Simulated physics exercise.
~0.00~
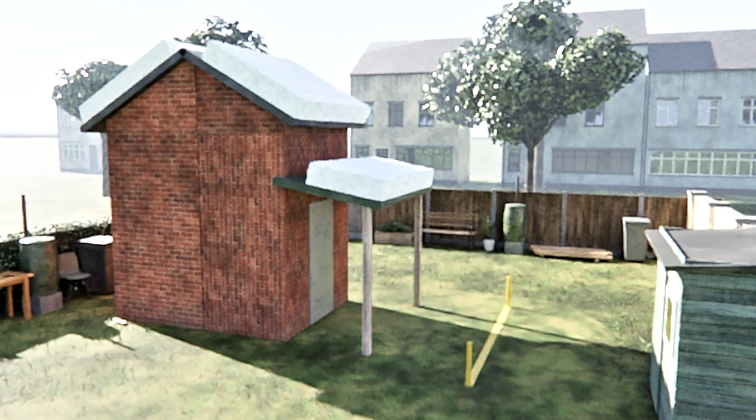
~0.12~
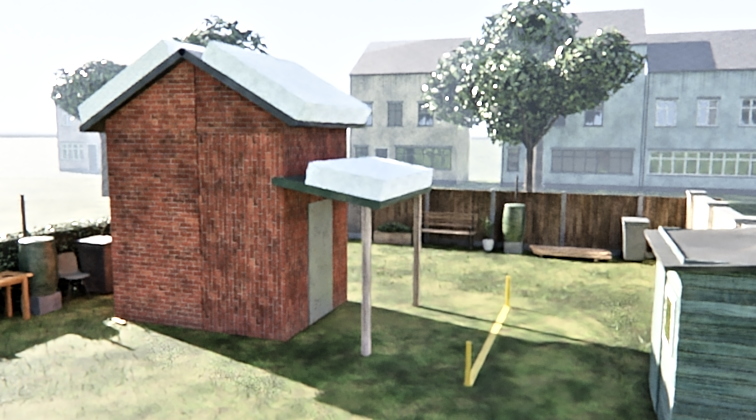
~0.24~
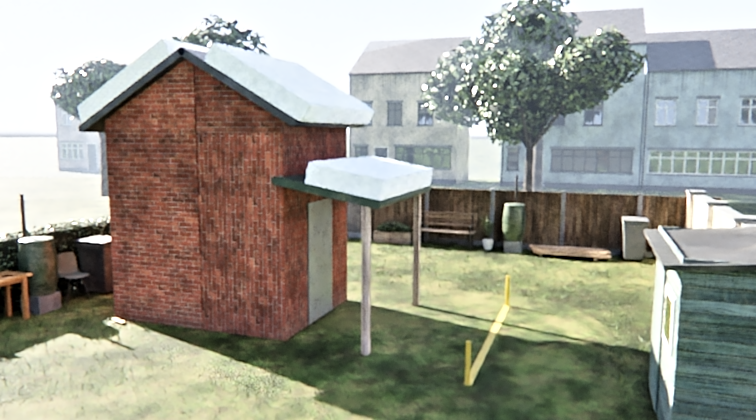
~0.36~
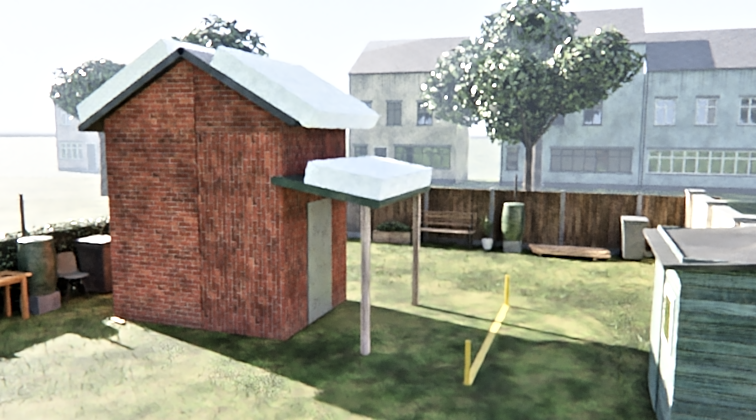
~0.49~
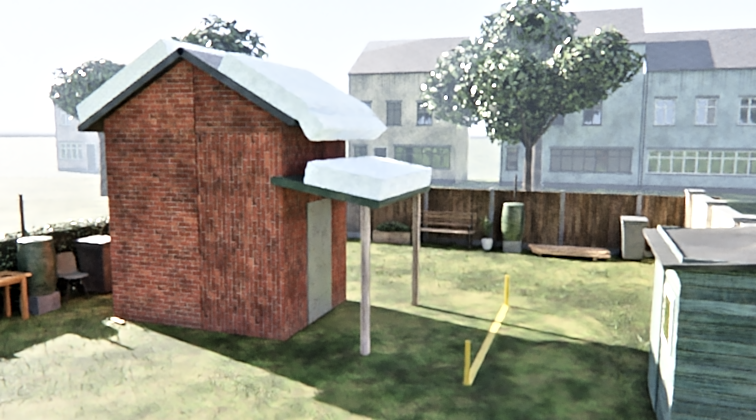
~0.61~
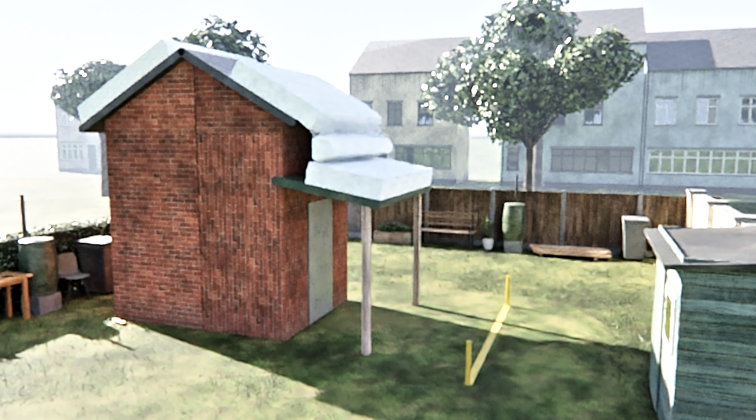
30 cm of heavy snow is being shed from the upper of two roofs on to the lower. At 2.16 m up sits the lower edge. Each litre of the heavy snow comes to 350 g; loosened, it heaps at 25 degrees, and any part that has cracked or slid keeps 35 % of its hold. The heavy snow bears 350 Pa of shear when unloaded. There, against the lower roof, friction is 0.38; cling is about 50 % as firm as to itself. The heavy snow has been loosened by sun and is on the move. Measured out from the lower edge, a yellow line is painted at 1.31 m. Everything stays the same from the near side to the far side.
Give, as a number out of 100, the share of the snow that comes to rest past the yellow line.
38 out of 100.
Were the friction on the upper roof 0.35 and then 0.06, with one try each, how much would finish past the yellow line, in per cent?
One try each gives 25 % and then 45 %.
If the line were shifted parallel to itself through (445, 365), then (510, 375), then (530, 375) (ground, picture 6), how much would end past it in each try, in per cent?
About 50 %, 30 %, 25 %.
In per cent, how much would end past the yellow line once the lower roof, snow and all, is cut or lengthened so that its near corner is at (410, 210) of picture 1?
I'd put it at around 30 percent.
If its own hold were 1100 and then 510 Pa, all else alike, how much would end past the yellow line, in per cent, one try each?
It'd be some 14 percent the first time and some 30 percent the second.
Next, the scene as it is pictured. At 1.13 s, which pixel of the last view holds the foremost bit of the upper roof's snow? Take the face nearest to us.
Pixel: Approx. (395, 180).
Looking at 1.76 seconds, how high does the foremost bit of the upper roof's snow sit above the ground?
Somewhere around 0.0 metres, I'd say.
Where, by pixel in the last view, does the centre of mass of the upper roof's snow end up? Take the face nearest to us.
I'd put it at around pixel (477, 317).
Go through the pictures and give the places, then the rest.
The first frame shows leading edge of the heavy snow at (298, 112).
The second frame shows leading edge of the heavy snow at (299, 113), its middle shifted 2.4 cm, 1 % of it past the upper edge, in one piece.
The third frame shows leading edge of the heavy snow at (302, 106), its middle shifted 9.3 cm, 5 % of it past the upper edge, in one piece.
The fourth frame shows leading edge of the heavy snow at (308, 112), its middle shifted 21 cm, 12 % of it past the upper edge, in one piece.
The fifth frame shows leading edge of the heavy snow at (318, 123), its middle shifted 37 cm, 21 % of it past the upper edge, cracking.
The sixth frame shows leading edge of the heavy snow at (329, 142), its middle shifted 59 cm, 33 % of it past the upper edge, cracking.
After 1.13 s, none is below the lower edge and 0 % is past the line.
After 1.76 s, 56 % is below the lower edge and 14 % is past the line.
After 2.38 s, 64 % is below the lower edge and 38 % is past the line.
After 3.00 s, 64 % is below the lower edge and 38 % is past the line.
After 3.10 s, at the end, 64 % is below the lower edge and 38 % is past the line.
